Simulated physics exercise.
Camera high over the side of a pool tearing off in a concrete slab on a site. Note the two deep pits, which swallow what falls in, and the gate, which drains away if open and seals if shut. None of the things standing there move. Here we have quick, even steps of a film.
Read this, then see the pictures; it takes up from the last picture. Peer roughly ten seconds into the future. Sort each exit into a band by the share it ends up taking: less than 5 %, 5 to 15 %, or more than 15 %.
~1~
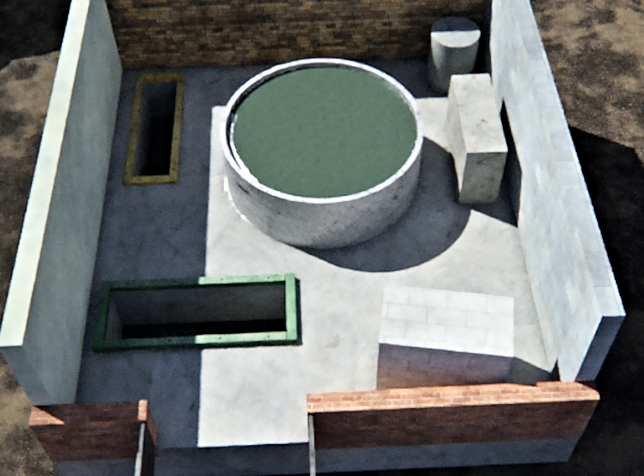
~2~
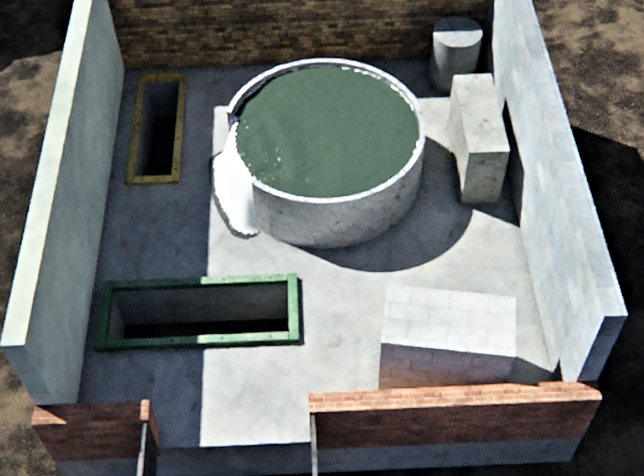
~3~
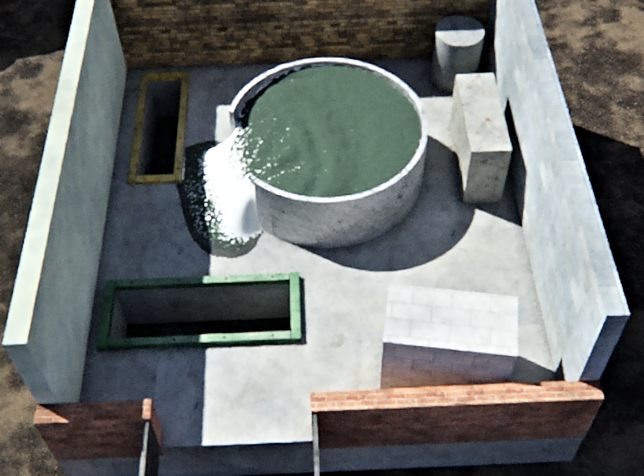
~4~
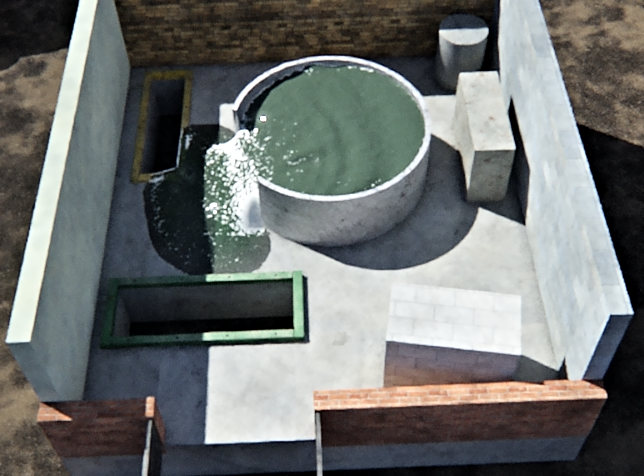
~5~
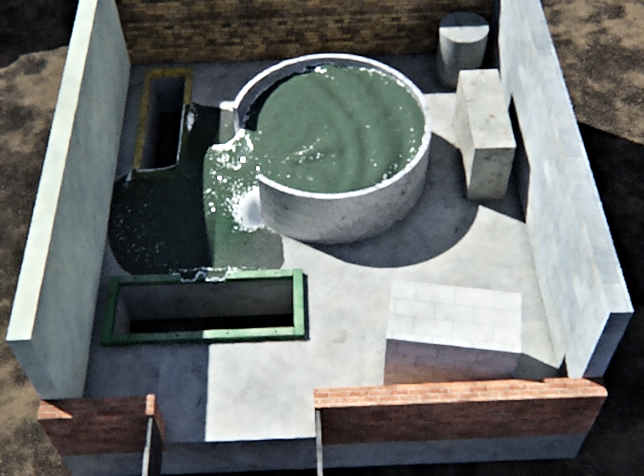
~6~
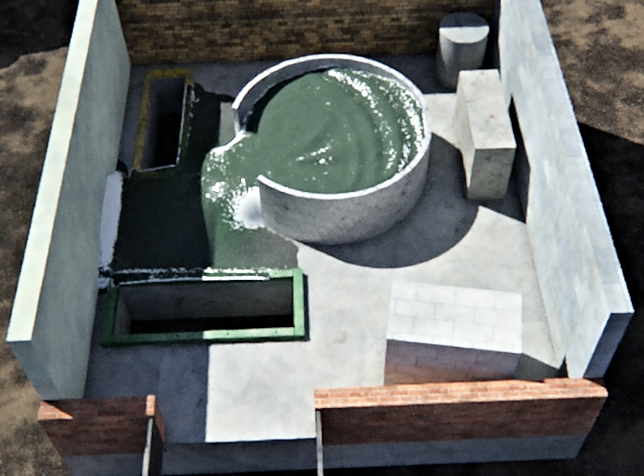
Bands: Gate: Less than 5 %; yellow pit: More than 15 %; green pit: More than 15 %.
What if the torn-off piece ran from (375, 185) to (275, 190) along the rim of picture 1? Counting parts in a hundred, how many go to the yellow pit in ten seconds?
For yellow, roughly 2 in a hundred.
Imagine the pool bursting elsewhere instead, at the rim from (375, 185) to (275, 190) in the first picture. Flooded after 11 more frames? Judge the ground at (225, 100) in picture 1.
I reckon that spot ends up left bare.
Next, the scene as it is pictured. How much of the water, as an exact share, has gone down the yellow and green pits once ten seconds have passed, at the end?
About 30 and 28 per cent.
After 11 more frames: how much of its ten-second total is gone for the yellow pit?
Near 35 per cent, give or take.
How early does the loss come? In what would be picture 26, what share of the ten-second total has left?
Roughly 60 %.
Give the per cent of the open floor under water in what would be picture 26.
I'd say 55 per cent.
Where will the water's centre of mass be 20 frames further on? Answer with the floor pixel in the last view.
Somewhere around (264, 194) in the last view.
A moment on, water covers 25 % of the floor; the gate 0 %, the yellow pit 5 %, the green pit 3 %.
Next, water covers 35 % of the floor; the gate 0 %, the yellow pit 10 %, the green pit 9 %.
Then, water covers 55 % of the floor; the gate 0 %, the yellow pit 17 %, the green pit 17 %.
Later, water covers 85 % of the floor; the gate 1 %, the yellow pit 25 %, the green pit 25 %.
In the end, water covers 100 % of the floor; the gate 2 %, the yellow pit 30 %, the green pit 28 %.
